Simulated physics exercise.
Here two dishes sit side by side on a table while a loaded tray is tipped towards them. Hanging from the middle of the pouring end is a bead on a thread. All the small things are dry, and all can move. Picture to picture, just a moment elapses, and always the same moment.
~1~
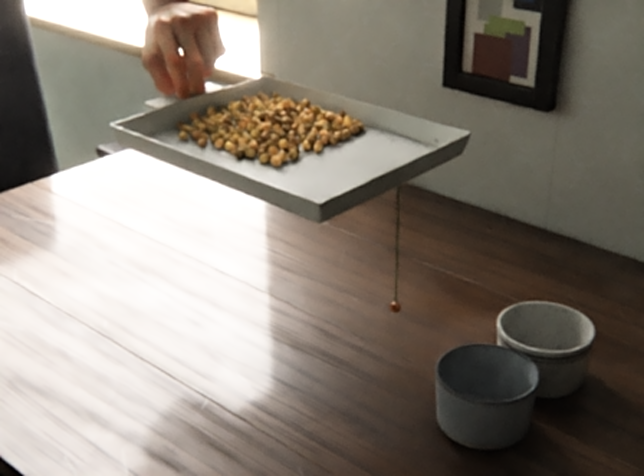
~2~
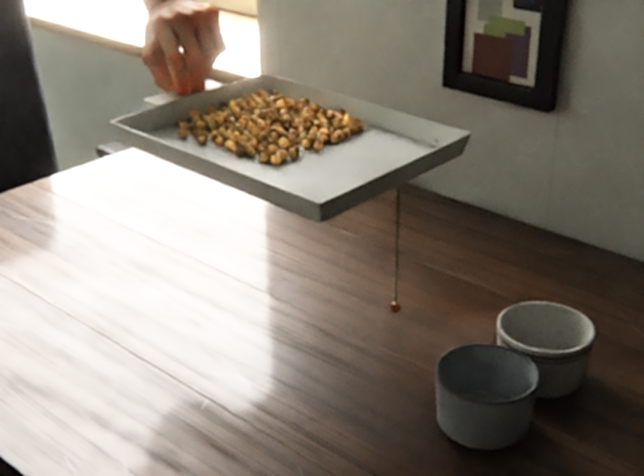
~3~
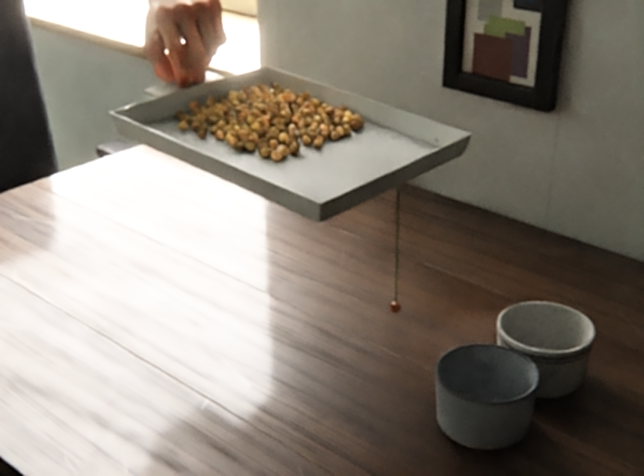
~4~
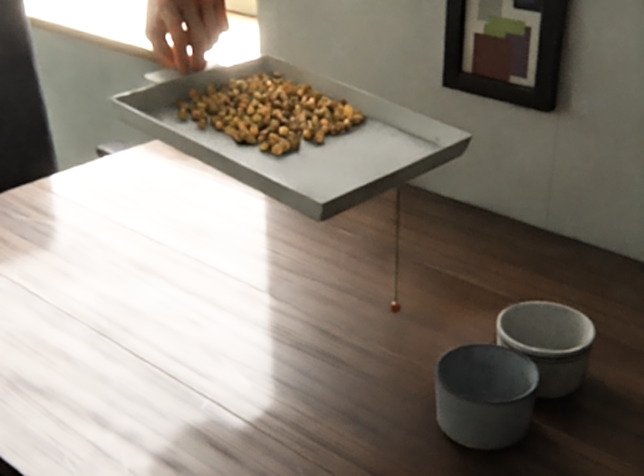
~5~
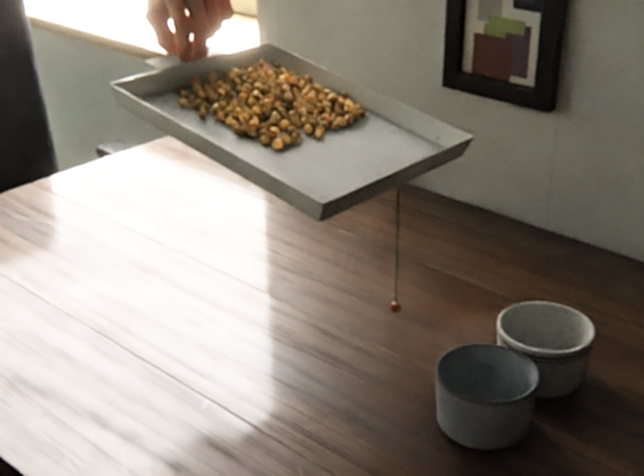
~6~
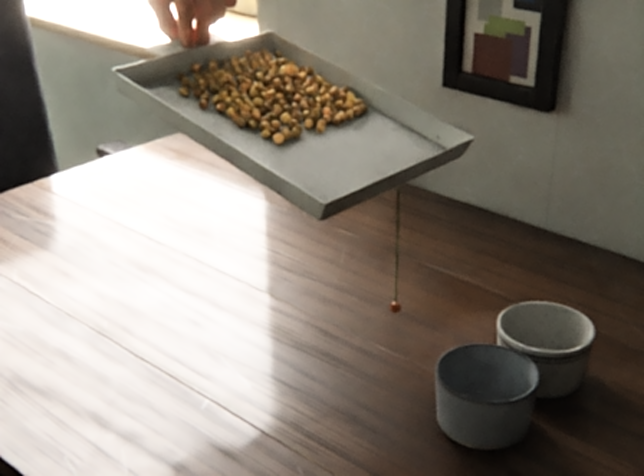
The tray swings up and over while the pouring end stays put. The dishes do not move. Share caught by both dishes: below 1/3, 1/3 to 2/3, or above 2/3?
Misses upwards of two thirds.
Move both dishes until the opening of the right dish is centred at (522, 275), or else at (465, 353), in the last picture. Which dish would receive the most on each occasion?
Case one: The leftmost one; case two: The rightmost one.
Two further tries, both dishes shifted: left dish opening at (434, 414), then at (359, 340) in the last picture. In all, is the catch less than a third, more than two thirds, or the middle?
Case one, under a third; case two, under a third.
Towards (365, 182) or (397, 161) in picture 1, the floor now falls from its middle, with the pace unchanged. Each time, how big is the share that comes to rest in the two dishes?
First heading 20 %, second heading 0 %.
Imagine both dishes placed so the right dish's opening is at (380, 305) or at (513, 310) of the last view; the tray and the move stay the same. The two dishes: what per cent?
It would be near 0 per cent first and near 70 per cent second.
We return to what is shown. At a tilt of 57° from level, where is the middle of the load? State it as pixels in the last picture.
The load is centred about (417, 151).
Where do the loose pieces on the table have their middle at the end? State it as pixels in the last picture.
Around (464, 366).
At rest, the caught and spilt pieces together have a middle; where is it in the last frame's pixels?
Centre at rest, last view: Approx. (472, 372).
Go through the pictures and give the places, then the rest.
The first frame shows corners of the pouring end (320, 199) and (463, 133), level; middle of the load (270, 127), dried chickpeas; left dish (529, 413); right dish (585, 363); bead on its thread (395, 308).
The second frame shows corners of the pouring end (320, 199) and (463, 133), level; middle of the load (270, 125).
The third frame shows corners of the pouring end (321, 199) and (464, 134), tipped barely, level across its low end; middle of the load (270, 120).
The fourth frame shows corners of the pouring end (322, 198) and (465, 135), tipped a little, level across its low end; middle of the load (271, 111).
The fifth frame shows corners of the pouring end (323, 198) and (466, 135), tipped a little, level across its low end; middle of the load (272, 103).
The sixth frame shows corners of the pouring end (324, 198) and (466, 136), tipped a little, level across its low end; middle of the load (273, 94); left dish (529, 413); right dish (585, 363).
Just after the last frame, tray tipped steeply; almost all on the tray; just a few in the left dish; just a few outside both; just a few in the air.
A moment on, tray tipped right over; the larger part on the tray; just a few in the left dish; about a tenth outside both; about a tenth in the air.
Further on, tray tipped past a quarter turn; about a tenth in the left dish; about a tenth in the right dish; the larger part outside both.
When it is over, tray tipped past a quarter turn; about a tenth in the left dish; about a tenth in the right dish; the larger part outside both.
